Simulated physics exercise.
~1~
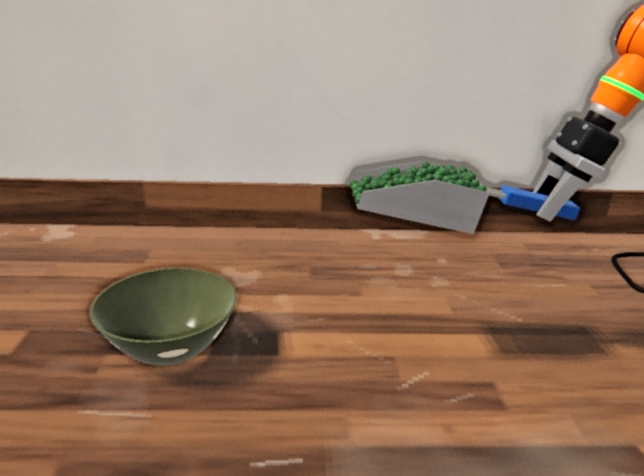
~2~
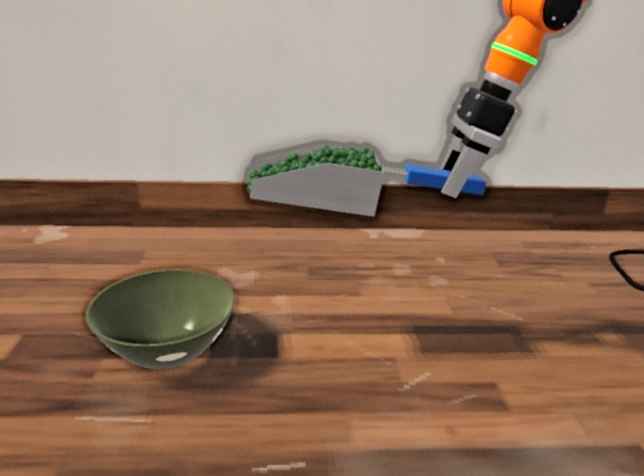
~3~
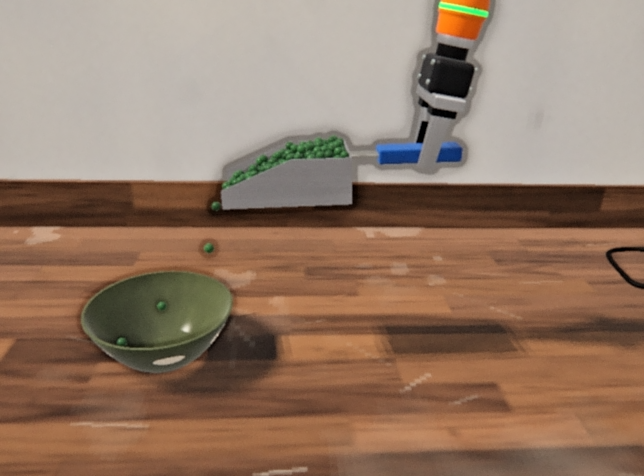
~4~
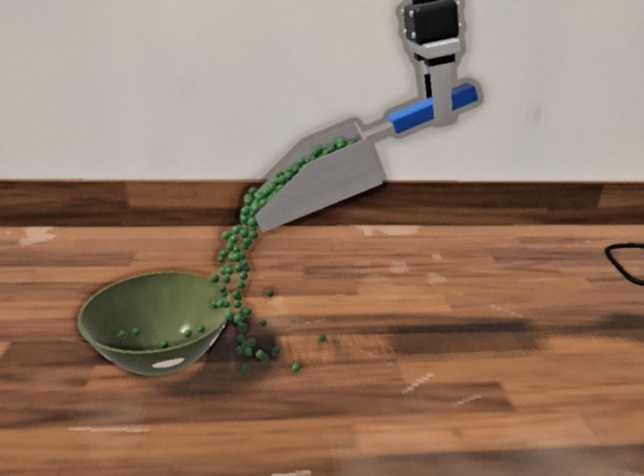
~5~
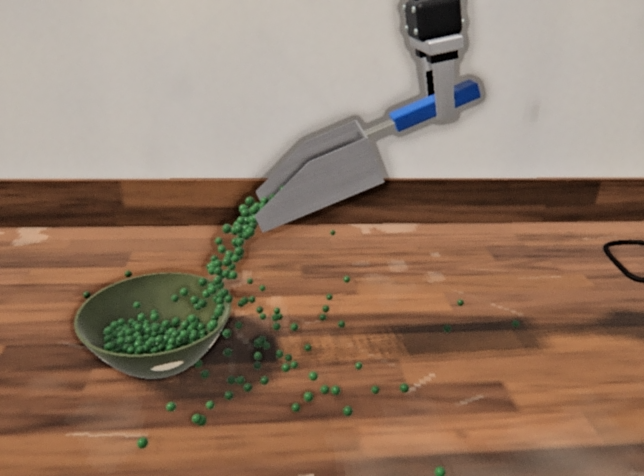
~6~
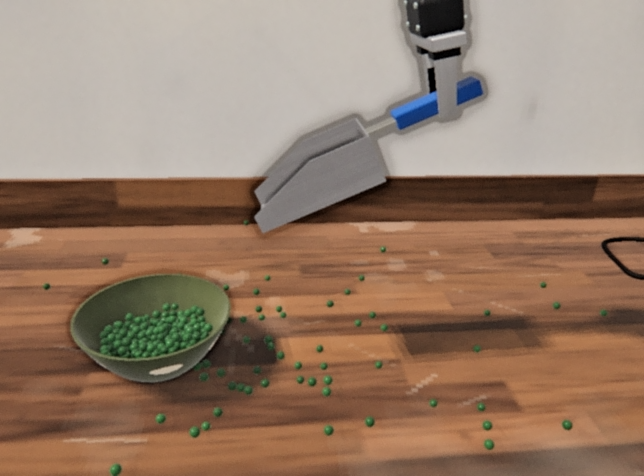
A robot arm tips a grey scoop, pouring green beads into a bowl and scattering many around it.
